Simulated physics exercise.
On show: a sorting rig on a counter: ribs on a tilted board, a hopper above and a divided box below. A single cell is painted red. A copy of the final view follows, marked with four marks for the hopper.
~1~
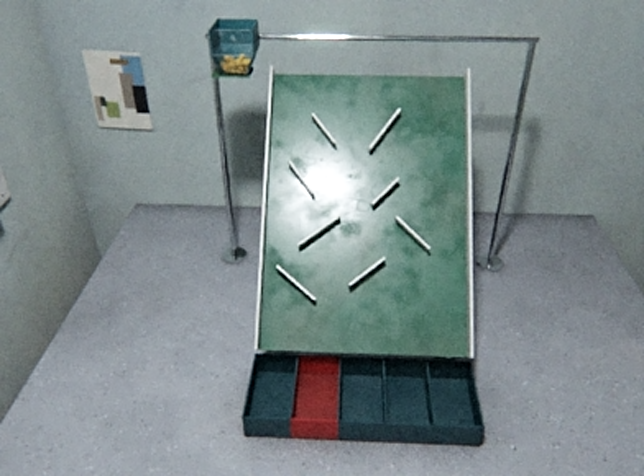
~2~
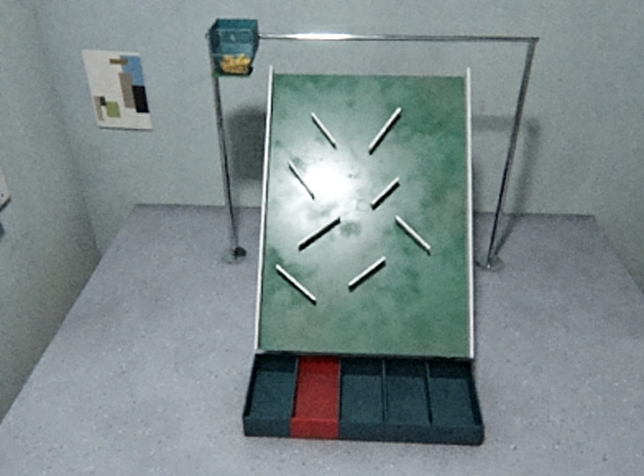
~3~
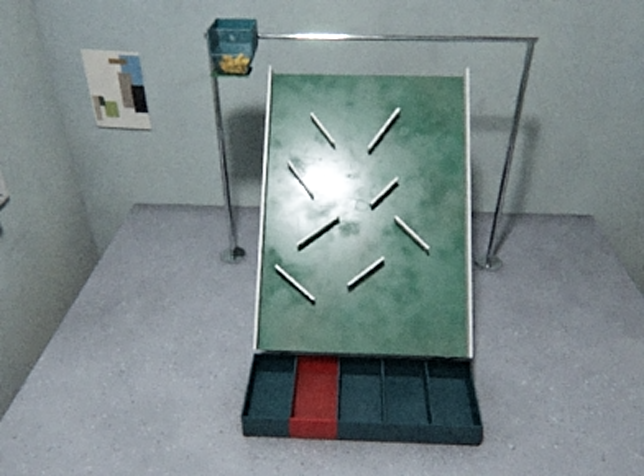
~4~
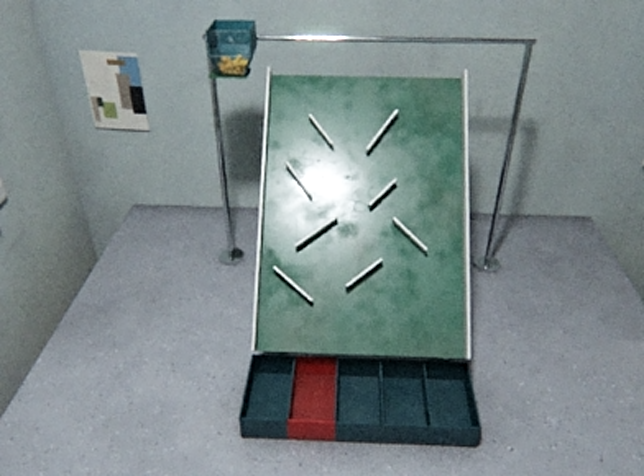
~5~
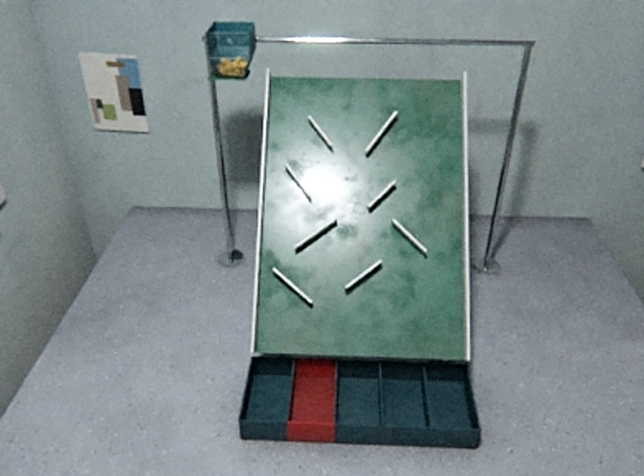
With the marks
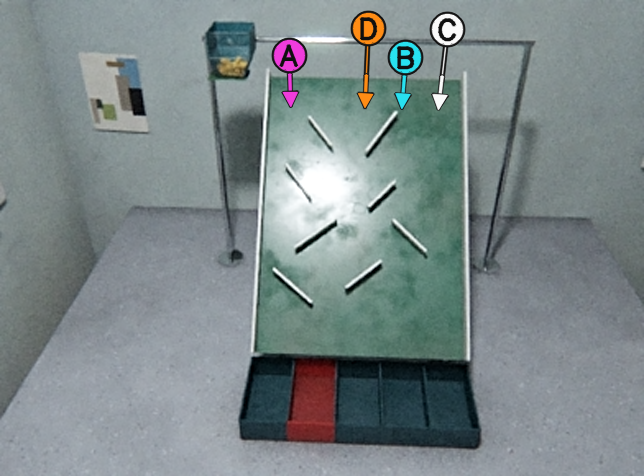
A tilted green board with slanted ribs stood on a counter above a divided box with one red cell, while a small hopper of yellowish pieces sat at the upper left, and nothing noticeably moved.
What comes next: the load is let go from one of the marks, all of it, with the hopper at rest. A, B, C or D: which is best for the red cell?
D.
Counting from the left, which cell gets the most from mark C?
It is the fifth one.
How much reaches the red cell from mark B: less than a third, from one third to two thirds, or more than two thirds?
Mark B gives less than a third.
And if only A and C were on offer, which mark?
The answer is A.
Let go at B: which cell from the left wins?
It is the fifth one.
On the marked copy, mark A meets the board at (290, 101); mark B meets the board at (402, 103); mark C meets the board at (439, 104); mark D meets the board at (365, 102).
With A, a small share in the red cell, the bulk in other cells.
With B, a small share in the red cell, the bulk in other cells, only a few outside the box.
With C, only a few in the red cell, all but a few in other cells, a small share outside the box.
With D, close to half in the red cell, close to half in other cells.
